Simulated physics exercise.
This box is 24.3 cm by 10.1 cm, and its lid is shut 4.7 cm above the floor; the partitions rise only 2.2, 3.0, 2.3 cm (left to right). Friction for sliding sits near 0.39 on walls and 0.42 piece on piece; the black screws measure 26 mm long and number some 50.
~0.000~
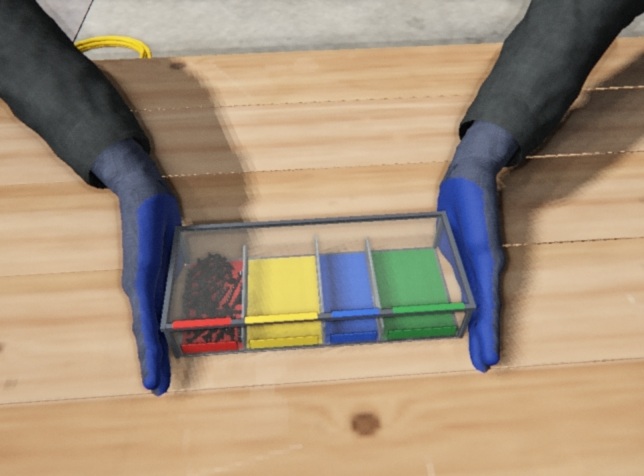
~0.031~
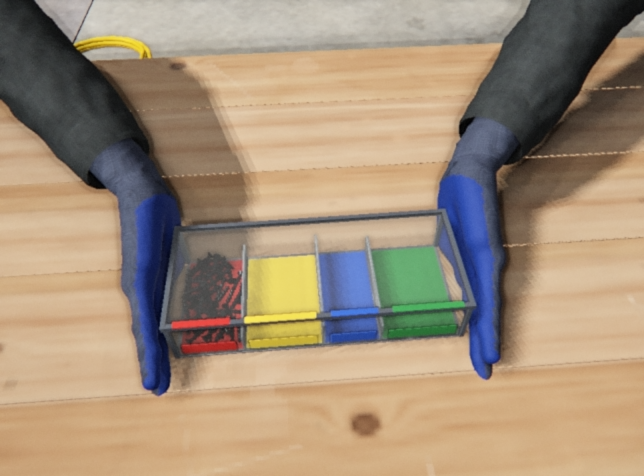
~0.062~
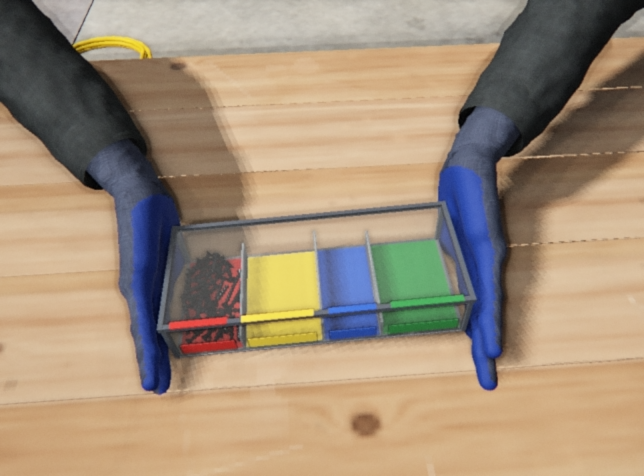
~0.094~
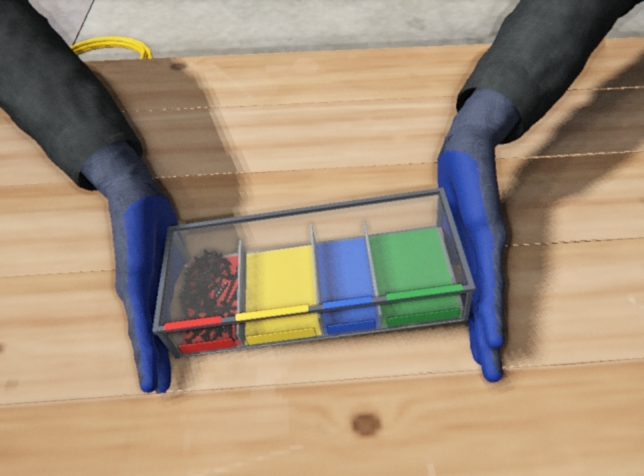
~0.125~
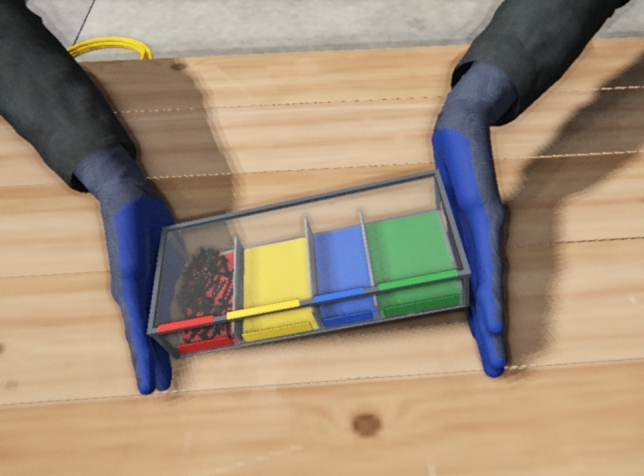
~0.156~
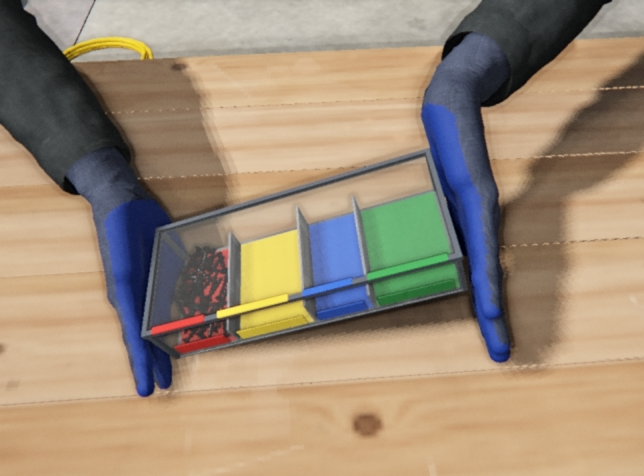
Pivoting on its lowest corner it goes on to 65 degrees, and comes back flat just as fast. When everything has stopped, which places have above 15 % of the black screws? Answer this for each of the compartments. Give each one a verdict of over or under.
Red - over; blue - under; green - under; yellow - under.
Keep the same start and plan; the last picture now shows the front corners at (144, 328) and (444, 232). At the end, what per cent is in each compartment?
Each compartment ends like this: Red 100 per cent, blue 0 per cent, green 0 per cent, yellow 0 per cent.
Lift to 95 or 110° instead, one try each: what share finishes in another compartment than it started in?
About 0 and 0 per cent.
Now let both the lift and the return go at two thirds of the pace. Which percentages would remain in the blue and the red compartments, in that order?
In that case the blue compartment would hold 0 per cent and the red one 100 per cent.
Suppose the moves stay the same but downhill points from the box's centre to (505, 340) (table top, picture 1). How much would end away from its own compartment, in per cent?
I'd say close to 85 %.
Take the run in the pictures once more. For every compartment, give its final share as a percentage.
Red 100, blue 0, green 0, yellow 0.
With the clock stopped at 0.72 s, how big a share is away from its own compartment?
Near 0 per cent of it.
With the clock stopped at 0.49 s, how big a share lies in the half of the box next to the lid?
I'd say around 0 percent of the pieces.
After 0.49 s, tilt 64 degrees; red 100 %.
After 0.72 s, tilt 25 degrees; red 100 %.
After 1.06 s, tilt 0 degrees; red 100 %.
At rest (1.4 s), red 100 %, blue 0 %, green 0 %, yellow 0 %.
